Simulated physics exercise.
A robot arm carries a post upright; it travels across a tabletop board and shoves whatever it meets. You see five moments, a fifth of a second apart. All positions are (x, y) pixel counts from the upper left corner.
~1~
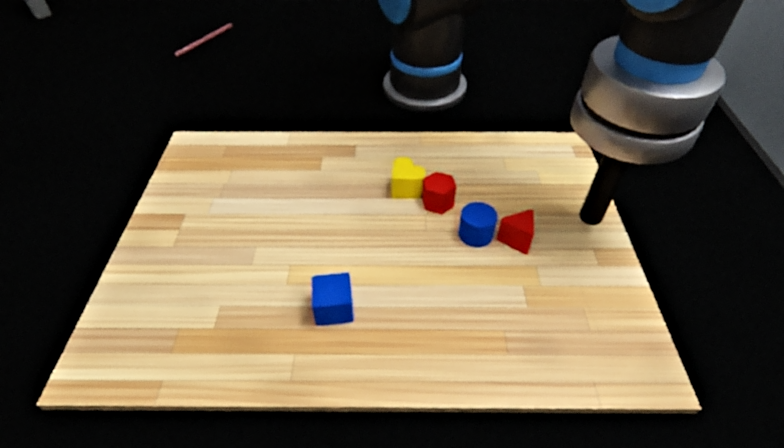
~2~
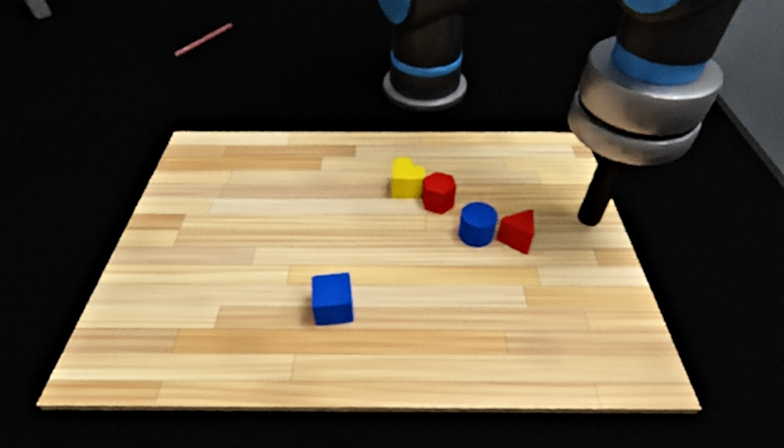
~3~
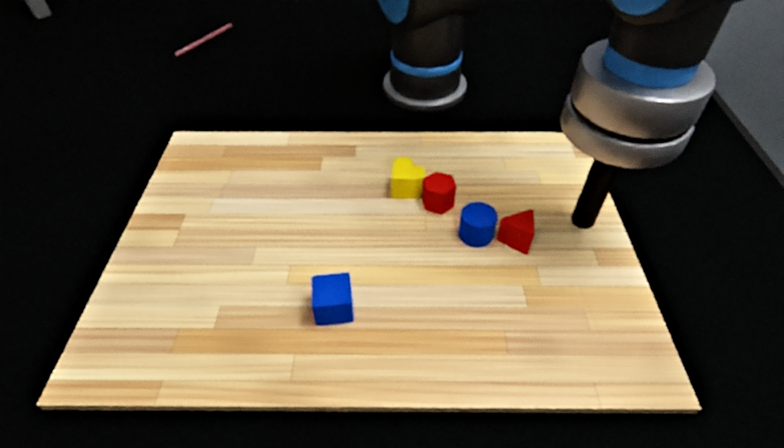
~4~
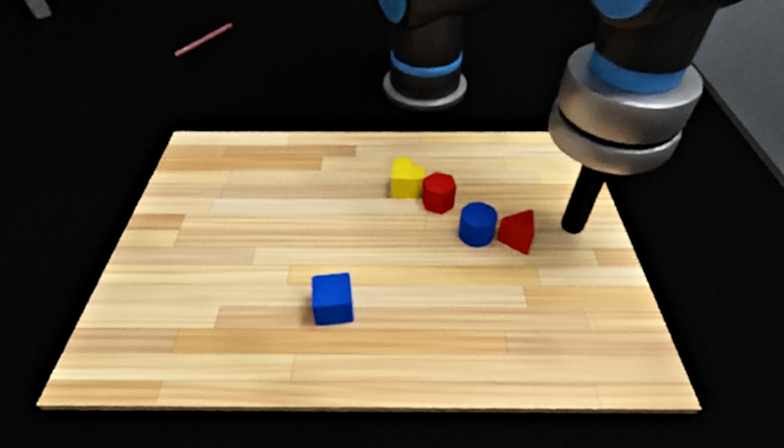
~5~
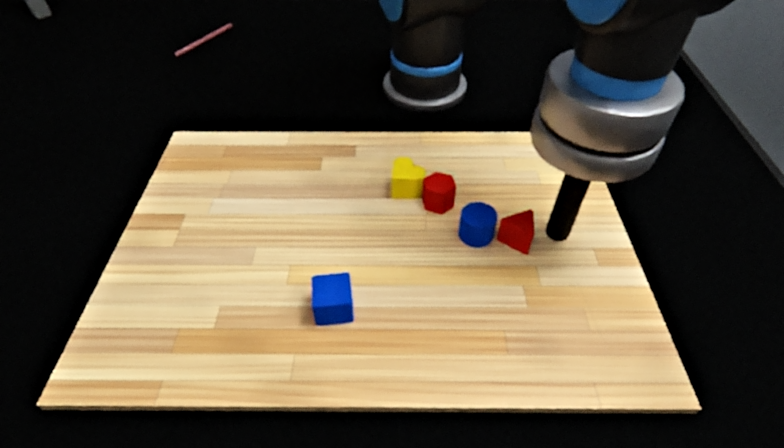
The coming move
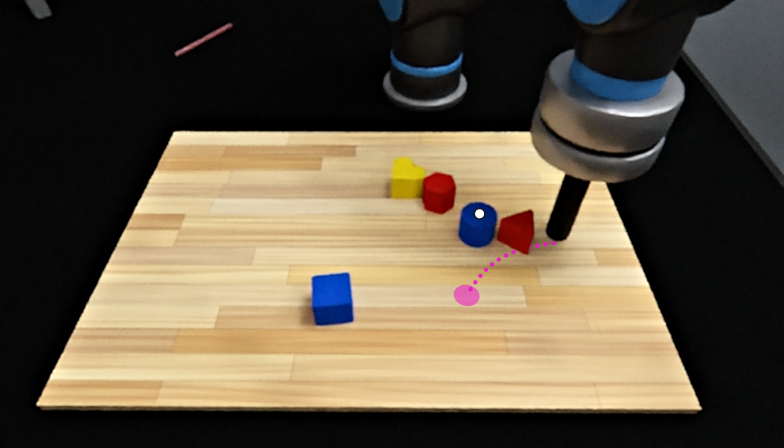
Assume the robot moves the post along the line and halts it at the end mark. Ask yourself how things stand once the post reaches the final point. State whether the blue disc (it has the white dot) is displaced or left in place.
Once the path is done, it is somewhere new.
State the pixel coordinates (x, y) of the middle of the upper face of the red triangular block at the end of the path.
Answer: (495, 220).
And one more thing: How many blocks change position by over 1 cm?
My count: 2.
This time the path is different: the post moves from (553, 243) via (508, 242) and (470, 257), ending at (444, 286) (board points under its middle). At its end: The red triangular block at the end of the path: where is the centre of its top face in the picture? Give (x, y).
The middle of the upper face of the red triangular block will lie at about (429, 249) in the picture.
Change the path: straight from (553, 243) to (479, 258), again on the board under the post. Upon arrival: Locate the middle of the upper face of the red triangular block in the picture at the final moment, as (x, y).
Most likely (494, 216).
The line goes from (553, 243) through (517, 251) and (488, 268) to (467, 295); the dot is on the blue disc.
On the path given first. One third of the way, post at (519, 242); blue disc at (465, 210); red triangular block at (500, 220), turned 40° clockwise.
Two thirds of the way, post at (489, 259); blue disc at (463, 209); red triangular block at (495, 220), turned 55° clockwise.
At the end, post at (468, 286); blue disc at (463, 209); red triangular block at (495, 220), turned 55° clockwise.
